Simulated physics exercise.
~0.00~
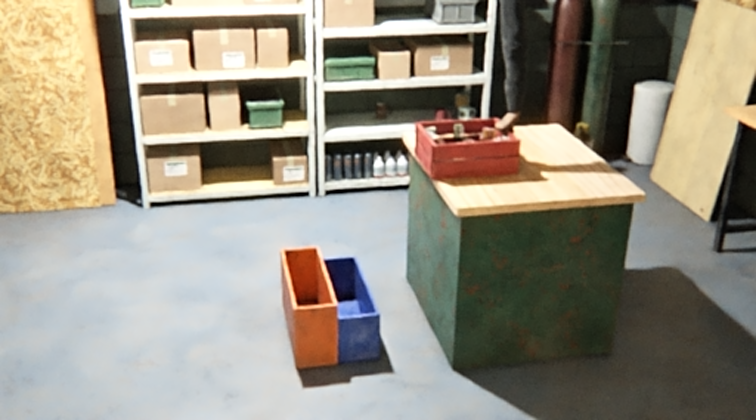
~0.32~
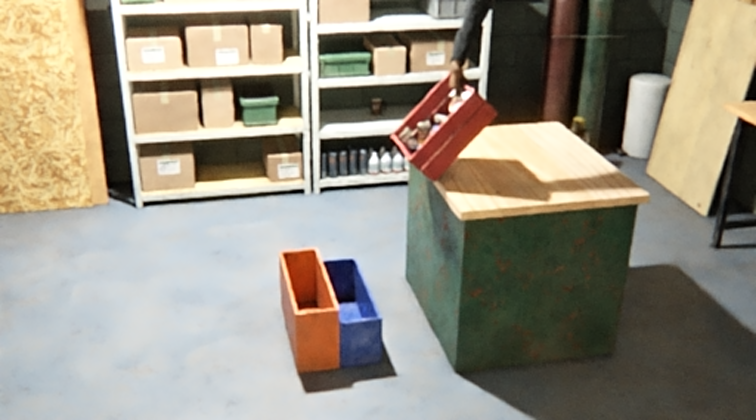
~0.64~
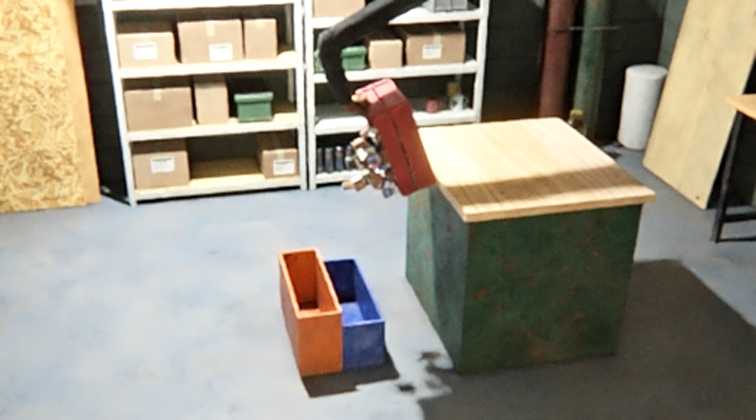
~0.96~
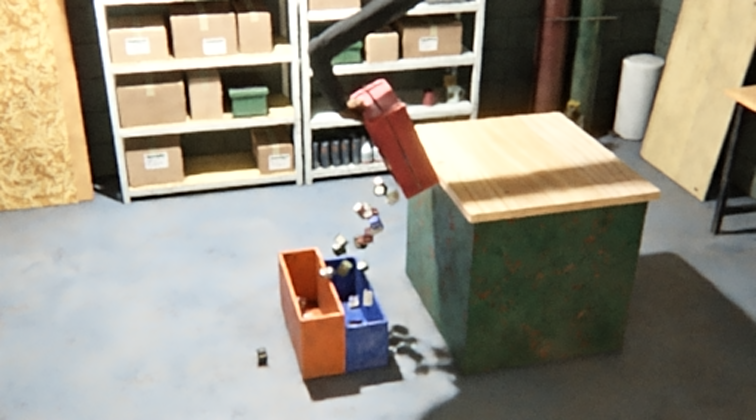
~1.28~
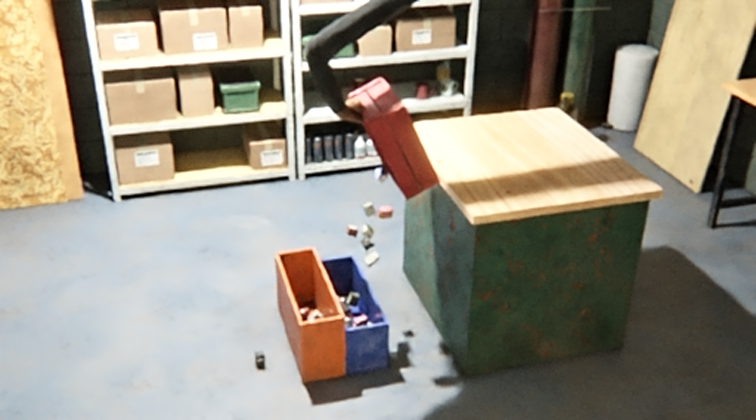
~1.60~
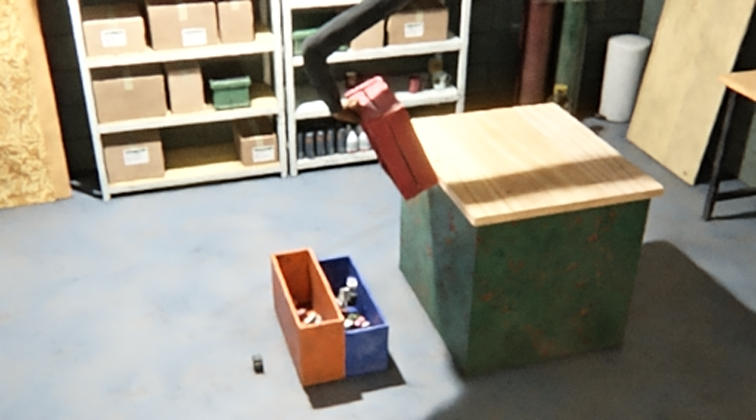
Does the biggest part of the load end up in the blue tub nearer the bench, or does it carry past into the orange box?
The biggest part ends up in the blue tub nearer the bench. A smaller share lands in the orange box.
